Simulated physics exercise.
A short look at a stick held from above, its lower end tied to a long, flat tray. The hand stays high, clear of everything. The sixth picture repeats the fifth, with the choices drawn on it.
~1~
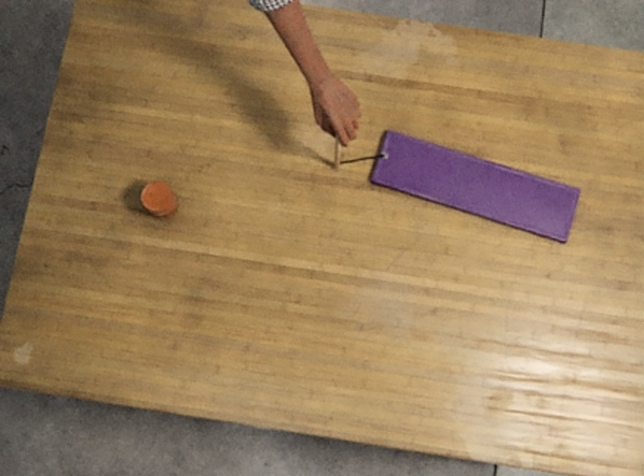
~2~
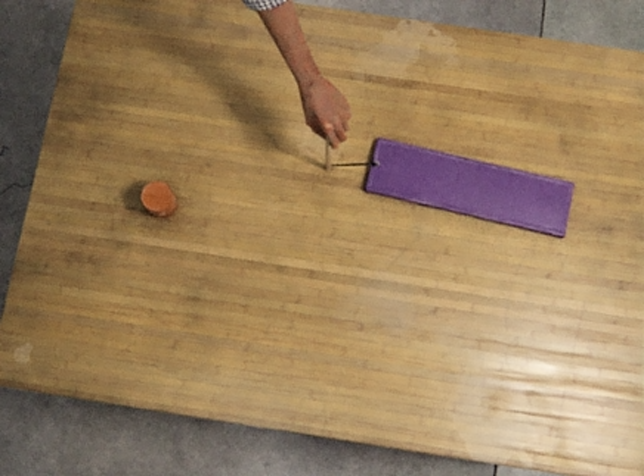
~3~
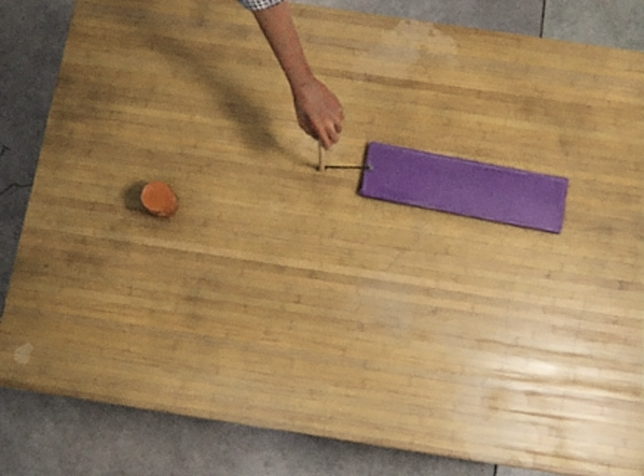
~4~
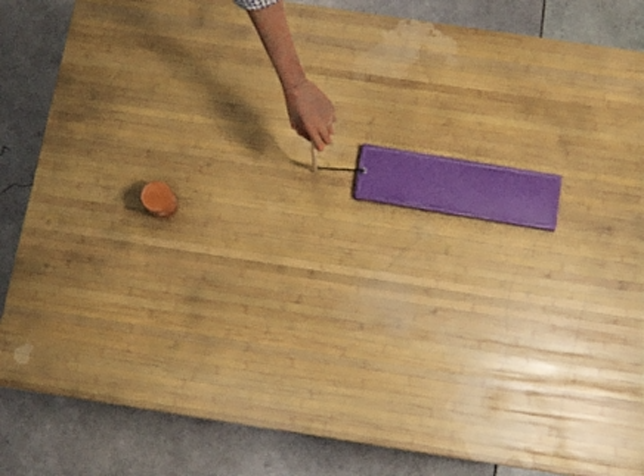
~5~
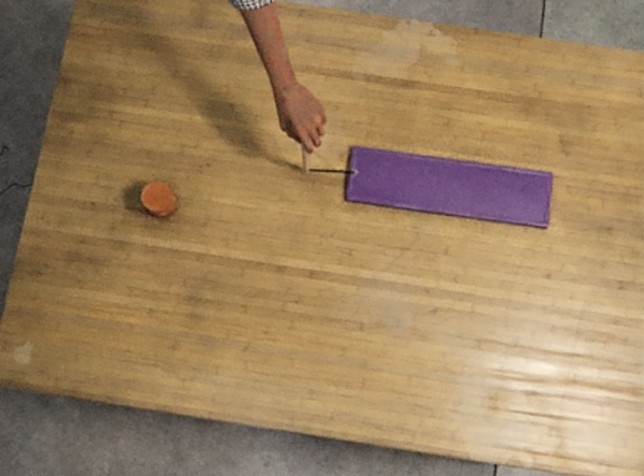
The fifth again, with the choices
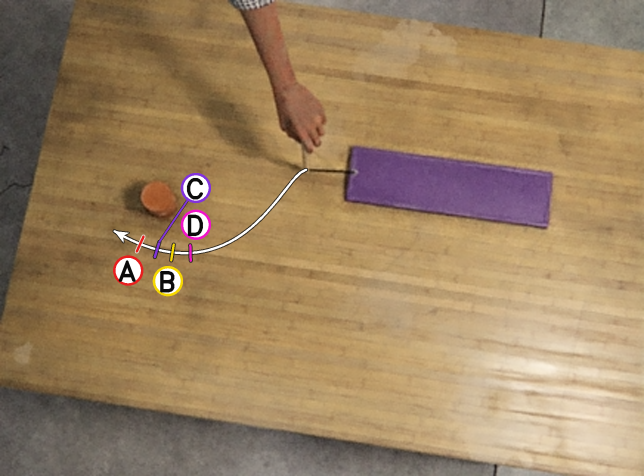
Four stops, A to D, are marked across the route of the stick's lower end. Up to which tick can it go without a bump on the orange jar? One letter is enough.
As far as tick A.
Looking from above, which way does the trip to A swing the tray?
For that mark, anticlockwise.
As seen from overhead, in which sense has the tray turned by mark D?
Anticlockwise.
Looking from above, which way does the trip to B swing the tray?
For that mark, anticlockwise.
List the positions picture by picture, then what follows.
In the first frame, orange jar (160, 201); purple tray (476, 185).
In the second frame, purple tray (470, 186); orange jar (160, 201).
In the third frame, purple tray (464, 186); orange jar (160, 201).
In the fourth frame, purple tray (458, 186); orange jar (160, 201).
In the fifth frame, purple tray (450, 186); orange jar (160, 201).
On the marked copy, A at (140, 244); B at (172, 253); C at (157, 249); D at (191, 253); the route from (306, 170) via (224, 245) to (115, 231).
Following A. Soon after the start, foot of the stick (260, 220), middle of the tray (403, 194).
Later, foot of the stick (200, 253), middle of the tray (341, 213).
In the end, foot of the stick (141, 245), middle of the tray (286, 223); nothing has been touched.
As for the rest, B is safe but short; C is safe but short; D is safe but short.
